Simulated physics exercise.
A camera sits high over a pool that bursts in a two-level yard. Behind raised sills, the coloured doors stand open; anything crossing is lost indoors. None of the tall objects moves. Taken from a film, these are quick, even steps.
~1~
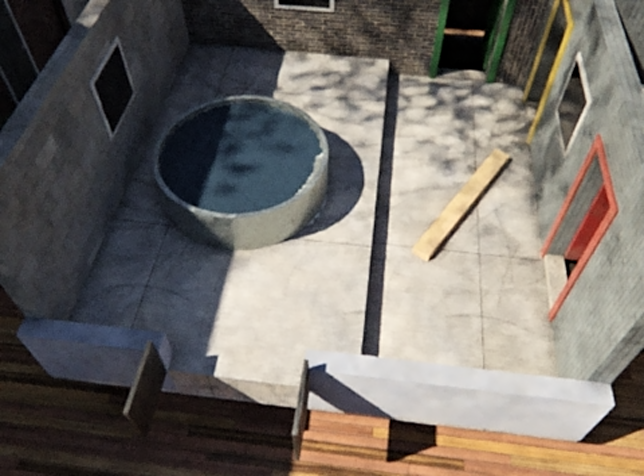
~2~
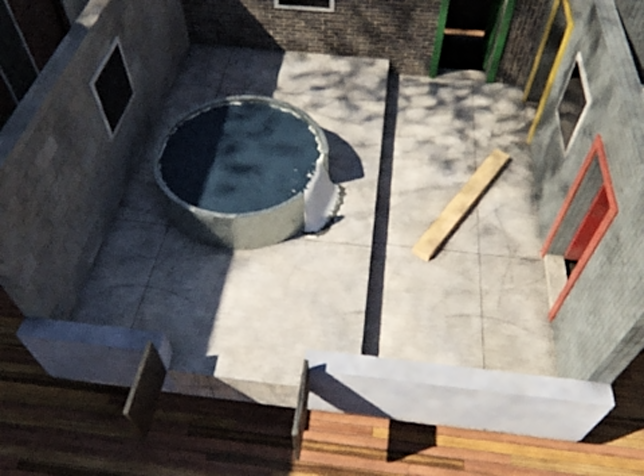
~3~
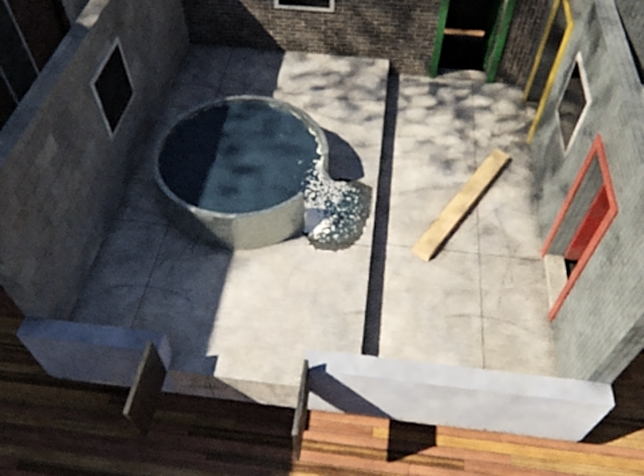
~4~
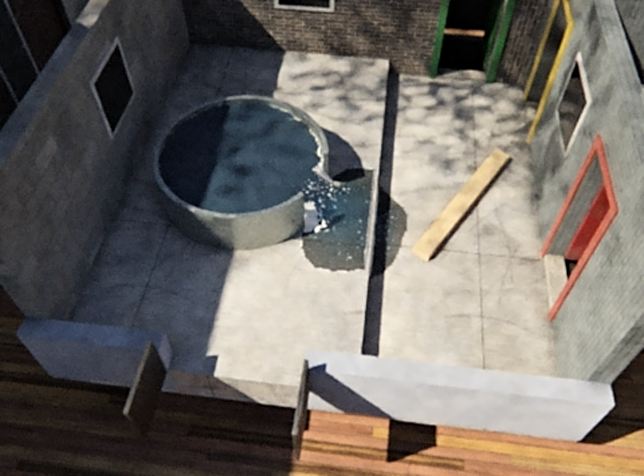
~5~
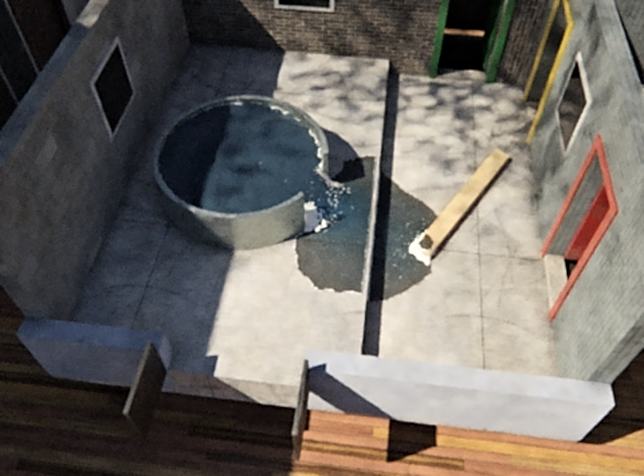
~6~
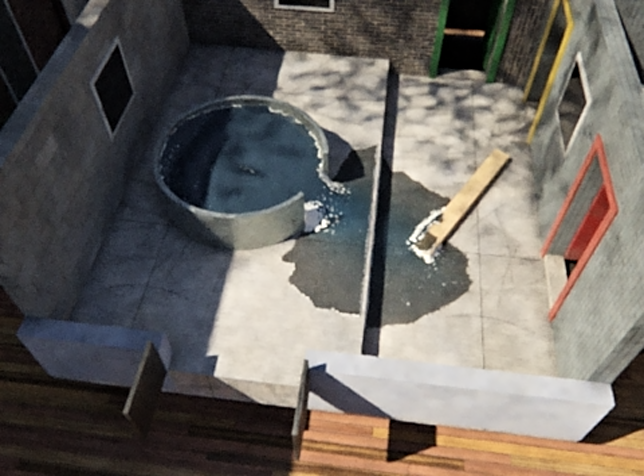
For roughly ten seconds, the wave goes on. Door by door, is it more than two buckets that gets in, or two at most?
As I see it, green door: Over two pails; yellow door: Over two pails; red door: Over two pails.
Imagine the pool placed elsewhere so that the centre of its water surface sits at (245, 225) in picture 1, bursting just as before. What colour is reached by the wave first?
I'd pick the one in red.
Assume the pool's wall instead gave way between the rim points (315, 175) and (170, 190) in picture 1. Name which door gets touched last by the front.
Last: The one in green.
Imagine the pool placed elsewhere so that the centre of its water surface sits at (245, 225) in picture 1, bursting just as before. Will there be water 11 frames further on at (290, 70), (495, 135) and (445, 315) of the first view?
Result: Spared; spared; inundated.
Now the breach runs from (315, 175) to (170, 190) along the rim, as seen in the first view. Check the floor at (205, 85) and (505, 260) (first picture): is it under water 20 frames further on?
Respectively: Parched and drenched.
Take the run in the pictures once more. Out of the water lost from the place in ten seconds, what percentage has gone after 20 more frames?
Roughly 15 %.
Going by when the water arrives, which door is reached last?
The green door.
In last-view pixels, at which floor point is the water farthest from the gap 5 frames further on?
The flood front should get to about (554, 366).
A moment on, water covers 30 % of the floor; the green door not reached, the yellow door not reached, the red door wet at the sill, nothing in.
Next, water covers 40 % of the floor; the green door not reached, the yellow door wet at the sill, nothing in, the red door under two buckets in.
Then, water covers 45 % of the floor; the green door under two buckets in, the yellow door under two buckets in, the red door over two buckets in.
Later, water covers 50 % of the floor; the green door over two buckets in, the yellow door over two buckets in, the red door over two buckets in.
In the end, water covers 50 % of the floor; the green door far over two buckets in, the yellow door over two buckets in, the red door far over two buckets in.
